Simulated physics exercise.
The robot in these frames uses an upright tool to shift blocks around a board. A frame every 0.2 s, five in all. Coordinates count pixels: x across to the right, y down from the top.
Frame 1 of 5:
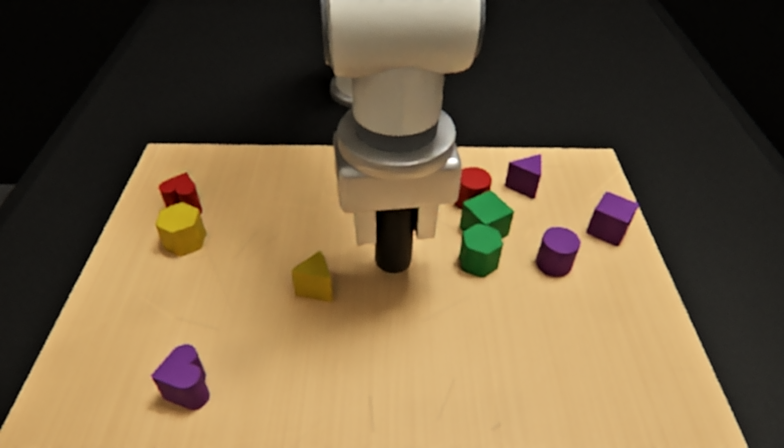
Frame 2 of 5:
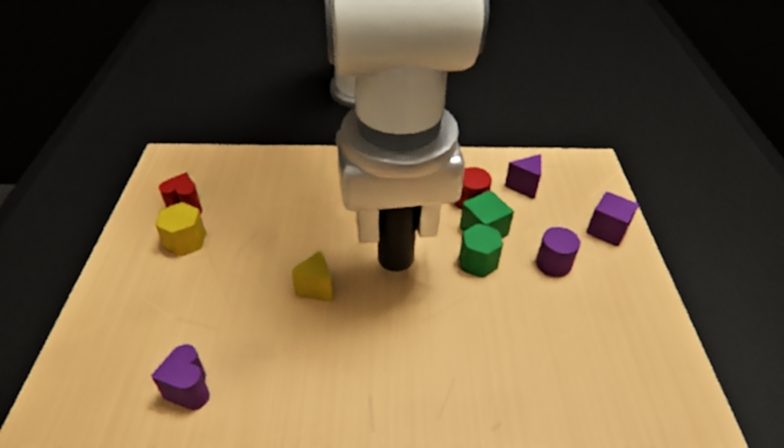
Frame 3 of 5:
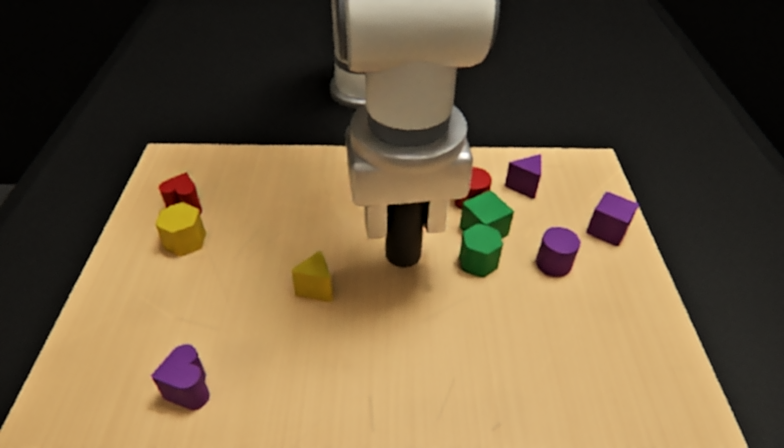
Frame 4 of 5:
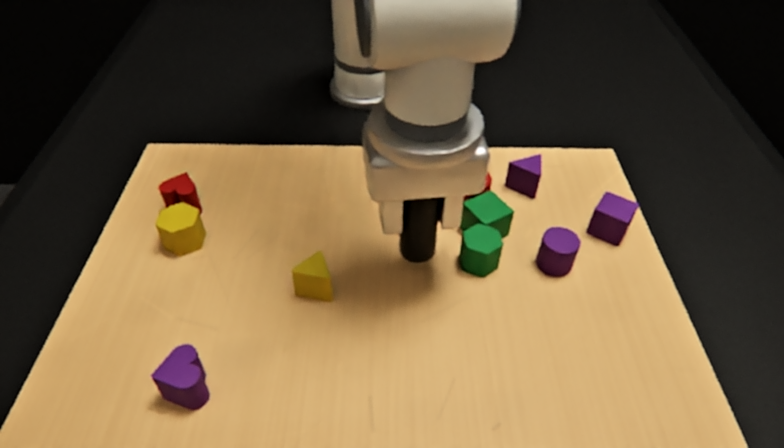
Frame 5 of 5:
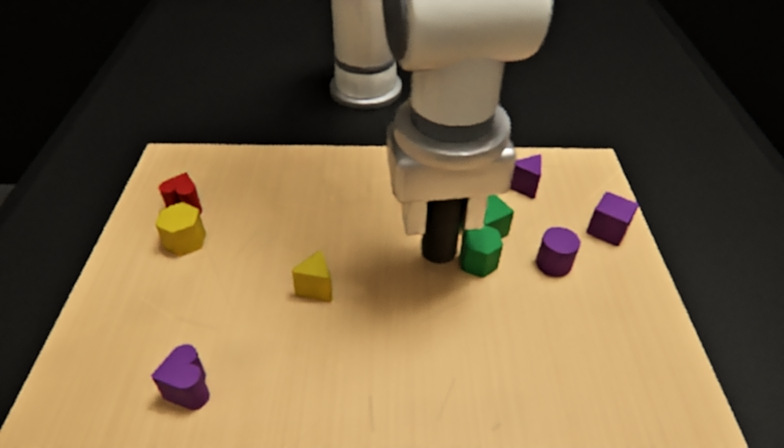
Robot arm with an upright black tool sliding slowly right across a wooden board toward green blocks, the scattered coloured blocks staying still.
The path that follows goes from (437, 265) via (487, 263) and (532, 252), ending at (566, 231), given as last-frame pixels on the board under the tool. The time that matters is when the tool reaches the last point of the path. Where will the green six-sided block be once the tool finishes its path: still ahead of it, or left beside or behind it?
I believe the green six-sided block loses its place ahead of the tool and slips off.
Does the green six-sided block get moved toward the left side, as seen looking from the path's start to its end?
Answer: No.
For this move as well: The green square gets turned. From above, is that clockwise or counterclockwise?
Viewed from above, counterclockwise.
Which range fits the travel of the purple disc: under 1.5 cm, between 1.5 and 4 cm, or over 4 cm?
Distance: More than 4 cm.
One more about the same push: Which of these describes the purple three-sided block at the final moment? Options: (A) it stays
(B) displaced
My pick is A.
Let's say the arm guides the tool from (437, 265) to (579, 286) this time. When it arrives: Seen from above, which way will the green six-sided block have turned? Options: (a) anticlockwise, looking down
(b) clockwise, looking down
My answer is option a.
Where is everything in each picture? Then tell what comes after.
In the first picture, tip of the tool at (394, 260), middles of tops, green six-sided block at (483, 238), green square at (489, 207), purple three-sided block at (530, 163), purple disc at (562, 239), purple square at (617, 206).
In the second picture, tool at (396, 258), nothing pushed.
In the third picture, tool at (403, 254), nothing pushed.
In the fourth picture, tool at (417, 250), nothing pushed.
In the fifth picture, tool at (439, 250), green six-sided block at (483, 238), green square at (489, 207), purple three-sided block at (530, 163), purple disc at (562, 239), purple square at (617, 206).
On the path given first. One third of the way, tool at (491, 249); green six-sided block at (529, 235); green square at (495, 204), turned 30° anticlockwise; purple disc at (569, 239).
Two thirds of the way, tool at (537, 237); green six-sided block at (577, 231), turned 25° clockwise; green square at (495, 204), turned 30° anticlockwise; purple disc at (615, 243).
At the end, tool at (571, 217); green six-sided block at (608, 226), turned 75° clockwise; green square at (495, 204), turned 30° anticlockwise; purple three-sided block unmoved; purple disc at (637, 249); purple square at (620, 205).
